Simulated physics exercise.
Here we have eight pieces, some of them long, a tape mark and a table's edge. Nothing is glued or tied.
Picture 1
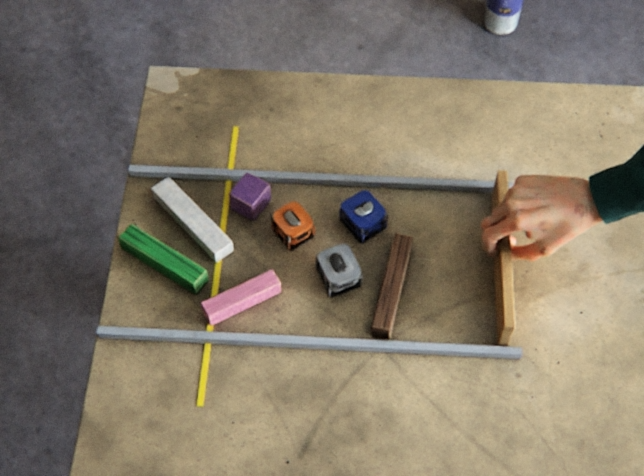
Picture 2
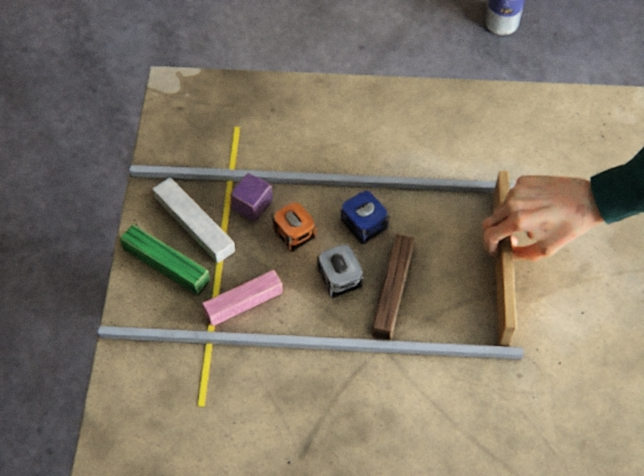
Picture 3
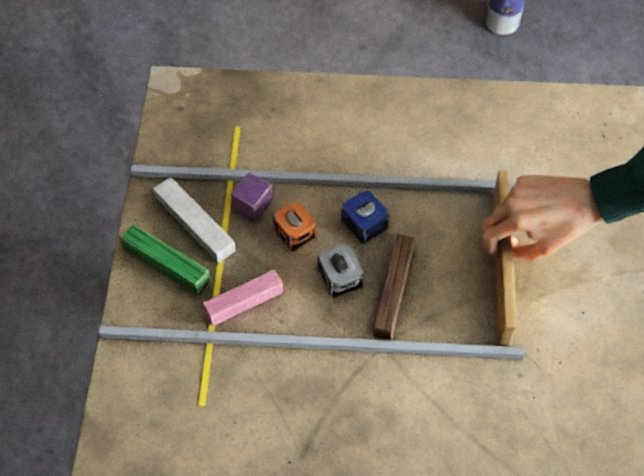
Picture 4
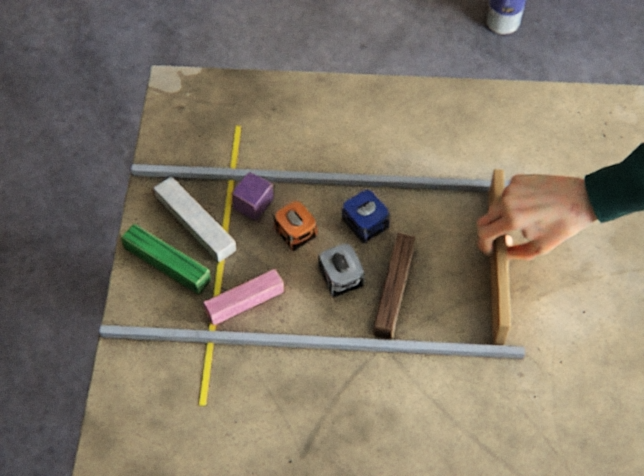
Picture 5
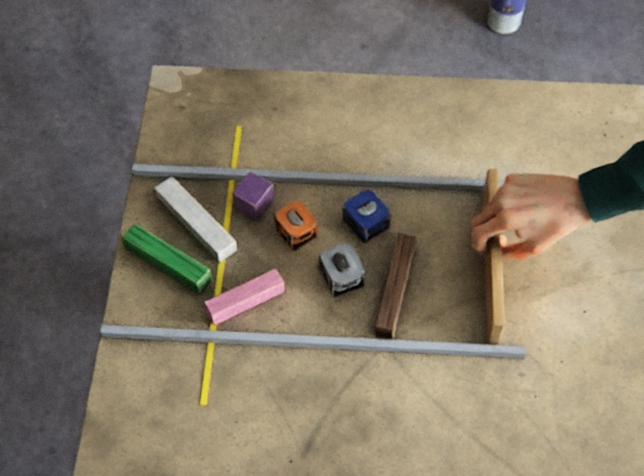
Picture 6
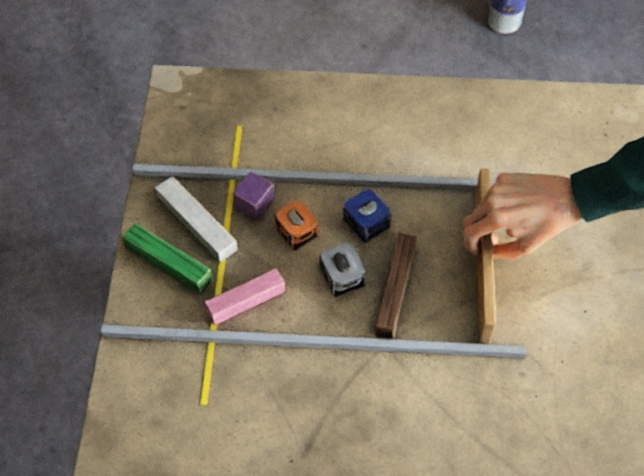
The clip opens on eight objects, blocks, sticks and small cases, lying between two grey rails on a tabletop crossed by yellow tape. A hand at the right holds a wooden board still at first, then slides it slightly left, while the objects stay in place, untouched by it.
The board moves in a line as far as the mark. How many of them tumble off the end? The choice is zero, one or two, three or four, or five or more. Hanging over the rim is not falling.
As it turns out, the number that fall off is zero.
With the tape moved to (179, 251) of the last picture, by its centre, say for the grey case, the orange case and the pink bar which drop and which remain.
The grey case holds on, the orange case is kept, the pink bar survives.
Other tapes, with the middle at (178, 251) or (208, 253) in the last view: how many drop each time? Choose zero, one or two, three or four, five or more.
Taking them in turn, one or two; zero.
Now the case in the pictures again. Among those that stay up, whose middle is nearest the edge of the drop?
It is the green stick.
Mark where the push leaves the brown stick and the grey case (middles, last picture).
The brown stick stops around (210, 276); the grey case around (186, 256).
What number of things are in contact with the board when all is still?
That makes 2.
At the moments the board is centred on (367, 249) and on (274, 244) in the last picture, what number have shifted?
At the one place 3, at the other 8.
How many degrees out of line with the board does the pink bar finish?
About 60°.
Soon after, none off yet; green stick at rest near (167, 258); white bar at rest near (196, 218); purple block at rest near (254, 196).
After that, none off yet; green stick displaced a little near (155, 250); white bar displaced a little near (175, 214); purple block displaced about its own width near (212, 192).
In the end, the number that fall off is zero.
